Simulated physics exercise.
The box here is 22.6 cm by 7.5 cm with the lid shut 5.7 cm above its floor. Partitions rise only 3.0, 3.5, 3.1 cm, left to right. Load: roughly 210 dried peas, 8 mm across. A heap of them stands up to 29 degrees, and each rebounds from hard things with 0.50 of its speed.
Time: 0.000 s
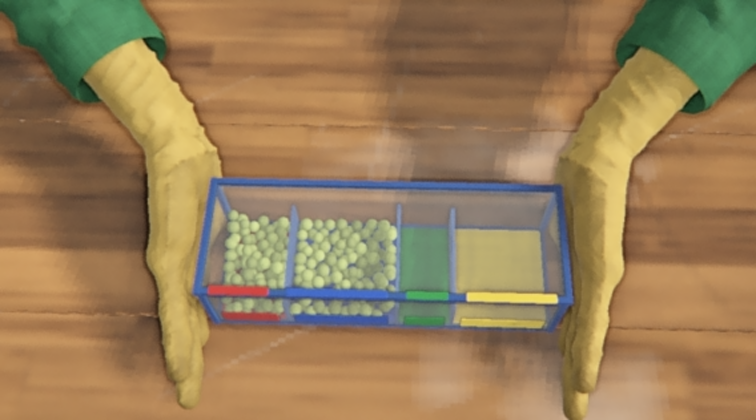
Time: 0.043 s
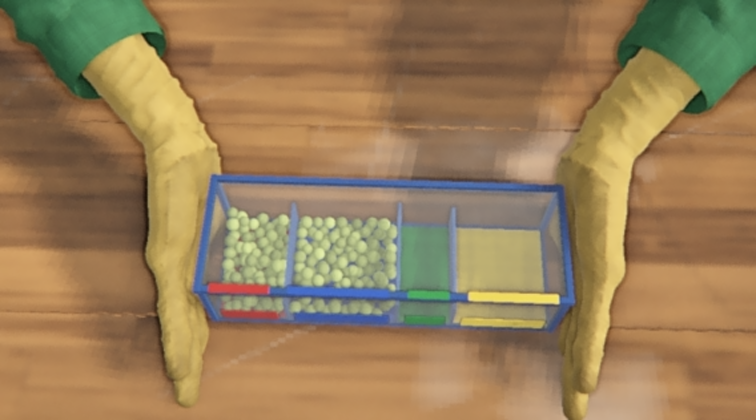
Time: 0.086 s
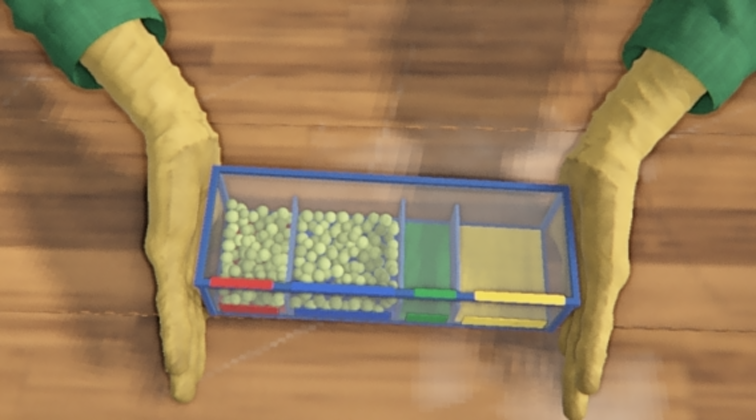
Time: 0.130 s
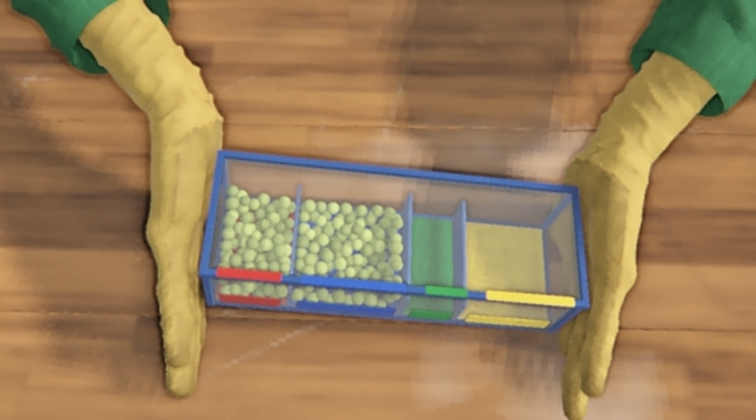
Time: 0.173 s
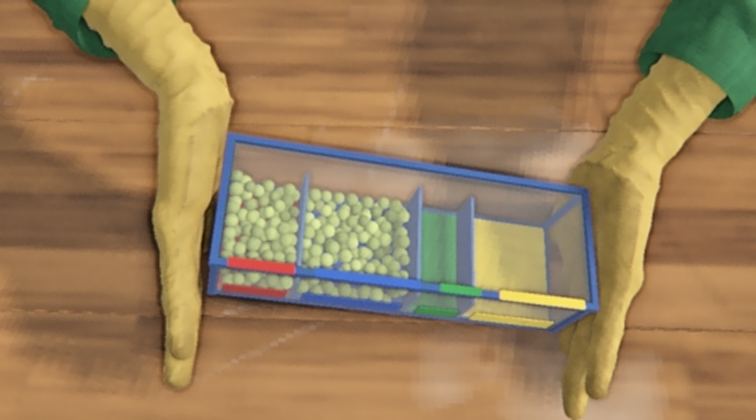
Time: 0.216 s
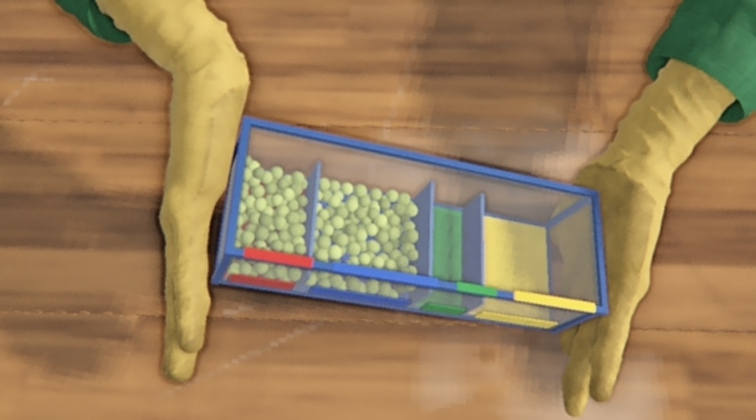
A clear, blue-edged box of pale green peas sits nearly level between two yellow-gloved hands, the peas filling the red and blue sections while the green and yellow ones stay empty. The hands then tilt it clockwise, its left end rising and its right end dipping slightly, the peas remaining in their two sections.
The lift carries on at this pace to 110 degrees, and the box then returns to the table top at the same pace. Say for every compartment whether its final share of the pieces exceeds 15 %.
As I see it, red: Stays behind the line. Blue: Stays behind the line. Green: Stays behind the line. Yellow: Crosses the line.
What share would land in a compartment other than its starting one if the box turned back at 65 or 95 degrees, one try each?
Around 15 and 75 in a hundred, respectively.
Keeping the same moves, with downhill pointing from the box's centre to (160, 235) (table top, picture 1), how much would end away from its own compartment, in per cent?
The share would be about 50 percent.
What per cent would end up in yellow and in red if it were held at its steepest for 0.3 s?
Yellow 95; red 0.
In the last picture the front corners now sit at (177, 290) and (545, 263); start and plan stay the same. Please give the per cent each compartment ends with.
Final shares, in per cent - red: 100, blue: 0, green: 0, yellow: 0.
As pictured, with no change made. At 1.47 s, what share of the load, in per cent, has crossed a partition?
Roughly 90 percent of it.
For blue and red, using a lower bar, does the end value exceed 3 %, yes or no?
Blue yes; red no.
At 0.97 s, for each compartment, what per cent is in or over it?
Per cent by colour: Red 15; blue 55; green 10; yellow 20.
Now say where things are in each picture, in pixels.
The first picture shows box tilt 0 degrees, front corners at (201, 289) and (565, 298); red 45 %, blue 55 %.
The second picture shows box tilt 1 degrees, front corners at (201, 286) and (567, 298).
The third picture shows box tilt 4 degrees, front corners at (202, 280) and (572, 299), lowest corner right front.
The fourth picture shows box tilt 9 degrees, front corners at (207, 270) and (581, 302), lowest corner right front.
The fifth picture shows box tilt 15 degrees, front corners at (217, 259) and (591, 304), lowest corner right front.
The sixth picture shows box tilt 21 degrees, front corners at (233, 249) and (600, 308), lowest corner right front; red 45 %, blue 55 %. Its pace works out near 135 degrees a second.
Then, at 0.97 s, tilt 110 degrees; red 15 %, blue 55 %, green 10 %, yellow 20 %.
After 1.47 s, tilt 47 degrees; blue 10 %, yellow 90 %.
After 2.03 s, tilt 0 degrees; blue 10 %, yellow 90 %.
At rest (2.6 s), red 0 %, blue 10 %, green 0 %, yellow 90 %.
